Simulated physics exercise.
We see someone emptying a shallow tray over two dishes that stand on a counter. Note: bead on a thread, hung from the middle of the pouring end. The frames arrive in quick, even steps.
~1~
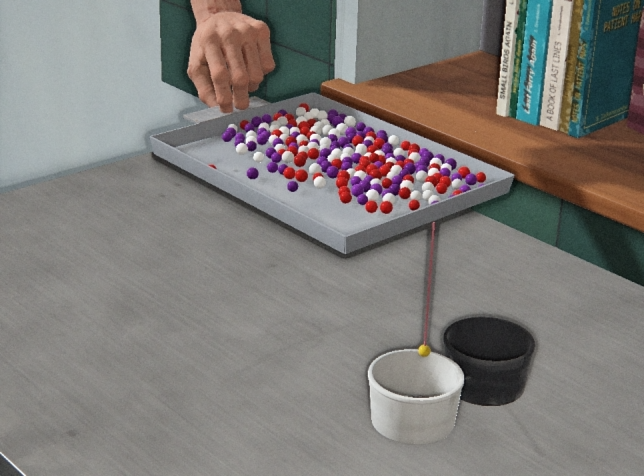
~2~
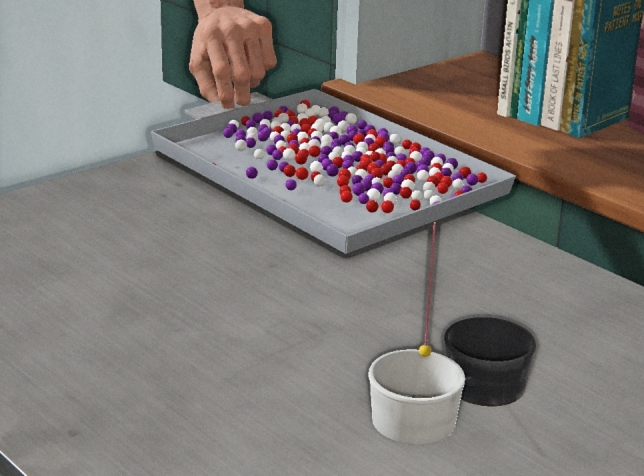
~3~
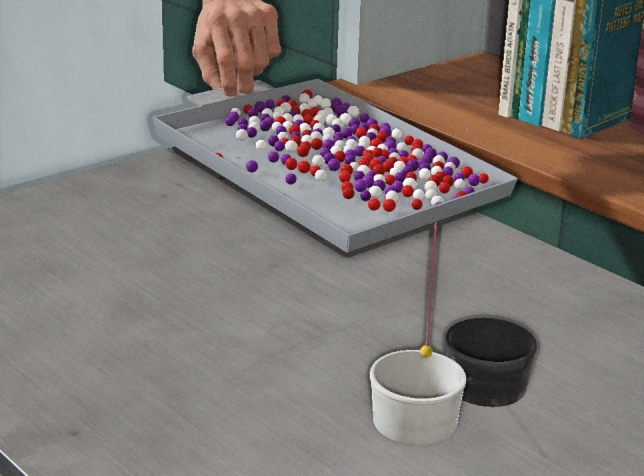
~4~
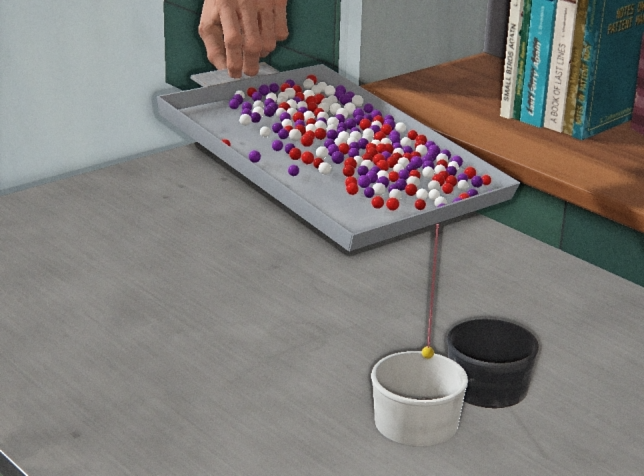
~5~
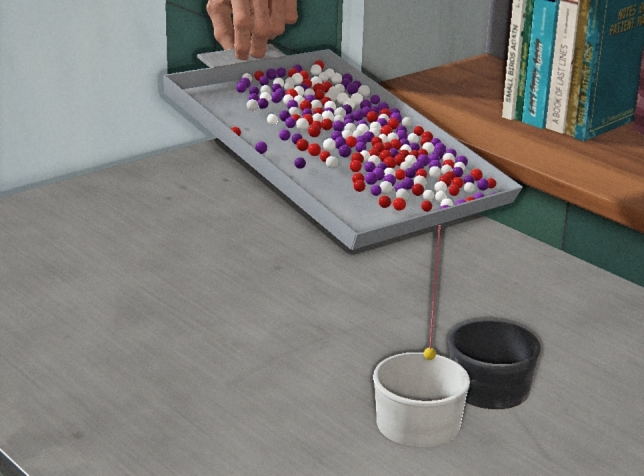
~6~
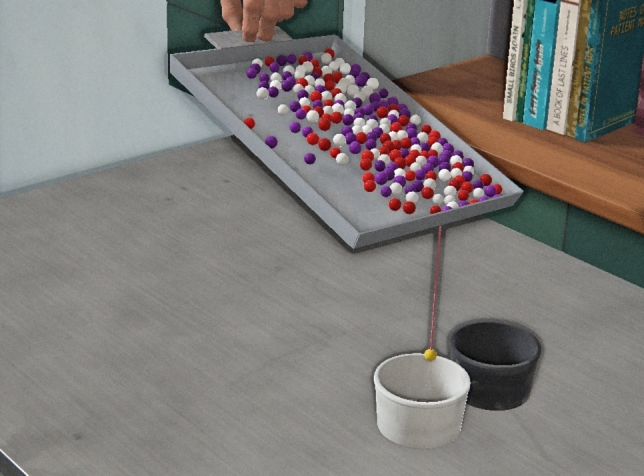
The clip opens on a hand holding a shallow gray tray of red, white and purple beads above a white dish and a black dish, a yellow bead hanging on a thread. The hand raises the tray's far end, the pouring end tilts slightly toward its right corner, and the beads shift.
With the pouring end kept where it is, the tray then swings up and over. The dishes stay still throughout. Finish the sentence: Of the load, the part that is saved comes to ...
Less than half of it.
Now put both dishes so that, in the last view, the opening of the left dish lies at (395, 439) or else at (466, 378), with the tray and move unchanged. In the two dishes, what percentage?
I'd expect some 10 percent, and then some 70 percent.
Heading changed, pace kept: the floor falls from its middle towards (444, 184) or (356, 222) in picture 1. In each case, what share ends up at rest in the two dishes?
About 70 and 0 per cent.
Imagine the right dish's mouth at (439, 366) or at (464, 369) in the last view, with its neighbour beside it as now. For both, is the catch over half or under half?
Result, first setup: The minor share; second setup: The minor share.
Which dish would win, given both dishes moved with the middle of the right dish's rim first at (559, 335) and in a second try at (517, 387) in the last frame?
Placement one: The left-positioned dish. Placement two: The right-positioned dish.
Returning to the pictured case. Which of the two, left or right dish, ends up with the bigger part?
Fuller: The right-hand dish.
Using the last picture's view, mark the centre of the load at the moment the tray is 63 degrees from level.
Somewhere around pixel (472, 188) in the last picture.
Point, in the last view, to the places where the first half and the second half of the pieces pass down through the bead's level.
Initially about (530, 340); subsequently about (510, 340).
Shortly afterwards, tray tipped steeply; the bulk on the tray; only a few in the right dish; only a few outside both; a little in the air.
Next, tray tipped past a quarter turn; a little on the tray; near a quarter in the right dish; near half outside both; a little in the air.
Some moments later, tray tipped past a quarter turn; near a third in the right dish; near two thirds outside both.
In the end, tray tipped past a quarter turn; none at all in the left dish; near a third in the right dish; near two thirds outside both.
